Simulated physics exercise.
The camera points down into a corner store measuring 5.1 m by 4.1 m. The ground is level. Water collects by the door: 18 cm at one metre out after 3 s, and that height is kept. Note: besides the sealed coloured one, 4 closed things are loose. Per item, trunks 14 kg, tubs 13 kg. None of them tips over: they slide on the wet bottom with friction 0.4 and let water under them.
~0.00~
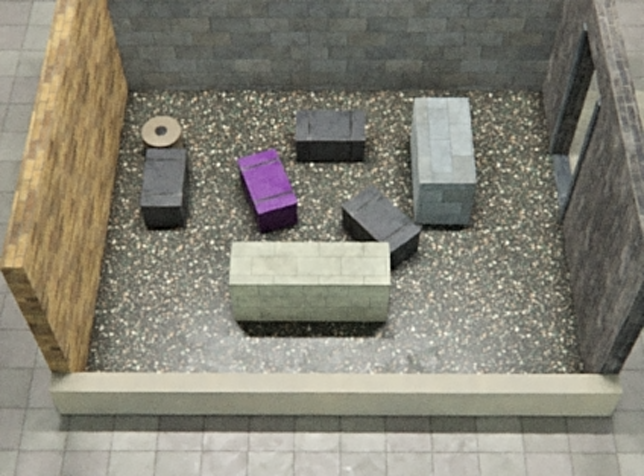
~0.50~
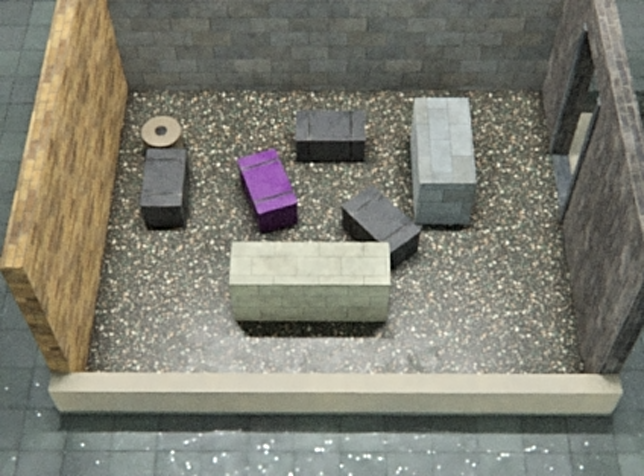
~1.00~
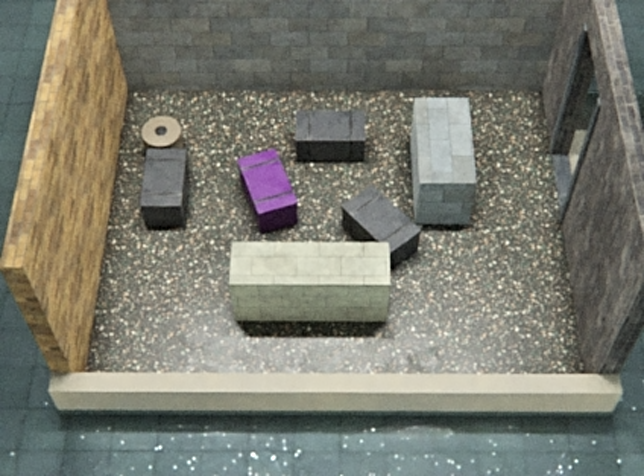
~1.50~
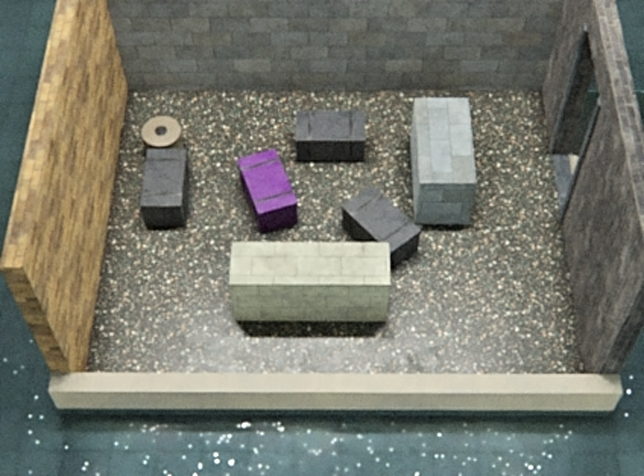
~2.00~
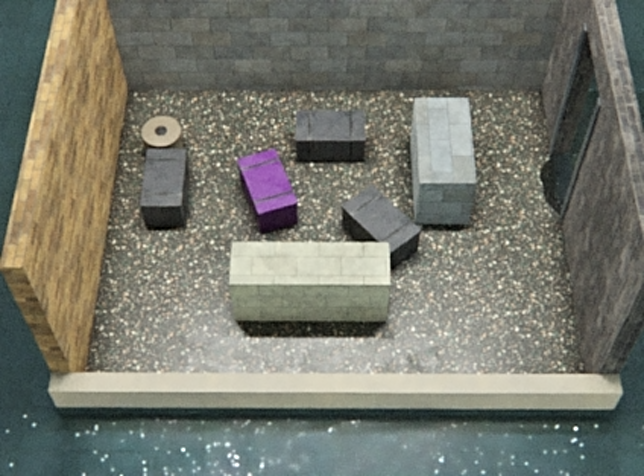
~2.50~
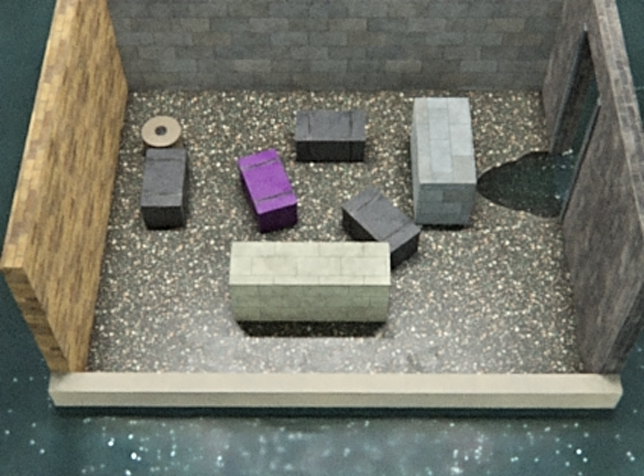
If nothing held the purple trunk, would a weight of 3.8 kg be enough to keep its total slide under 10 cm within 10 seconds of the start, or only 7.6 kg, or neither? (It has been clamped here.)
Final guess: It can do with the lighter ballast.
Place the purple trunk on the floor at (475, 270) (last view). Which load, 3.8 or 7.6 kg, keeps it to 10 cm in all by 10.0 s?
Note: None OK.
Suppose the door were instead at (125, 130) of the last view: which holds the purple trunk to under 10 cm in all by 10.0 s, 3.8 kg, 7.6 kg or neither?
Then no option works.
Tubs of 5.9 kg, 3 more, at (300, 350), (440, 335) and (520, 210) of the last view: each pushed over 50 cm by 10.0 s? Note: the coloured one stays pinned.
The first comes out above the threshold, the second above the threshold, the third above the threshold.
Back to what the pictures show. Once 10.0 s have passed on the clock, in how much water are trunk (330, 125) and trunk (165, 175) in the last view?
About 2 and 1 cm.
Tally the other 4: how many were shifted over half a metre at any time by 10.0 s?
It adds up to 0.
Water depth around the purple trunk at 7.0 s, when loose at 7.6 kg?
Something like 0 centimetres.
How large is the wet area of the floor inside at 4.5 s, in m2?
About 5.0 m2 is covered.
After 3.5 s the purple trunk would be 0 cm from its start with 3.8 kg and 0 cm from its start with 7.6 kg; 0 cm of water round it then.
After 4.5 s the purple trunk would be 0 cm from its start with 3.8 kg and 0 cm from its start with 7.6 kg; 0 cm of water round it then.
After 7.0 s the purple trunk would be 0 cm from its start with 3.8 kg and 0 cm from its start with 7.6 kg; 0 cm of water round it then.
After 10.0 s the purple trunk would be 0 cm from its start with 3.8 kg and 0 cm from its start with 7.6 kg; 1 cm of water round it then.
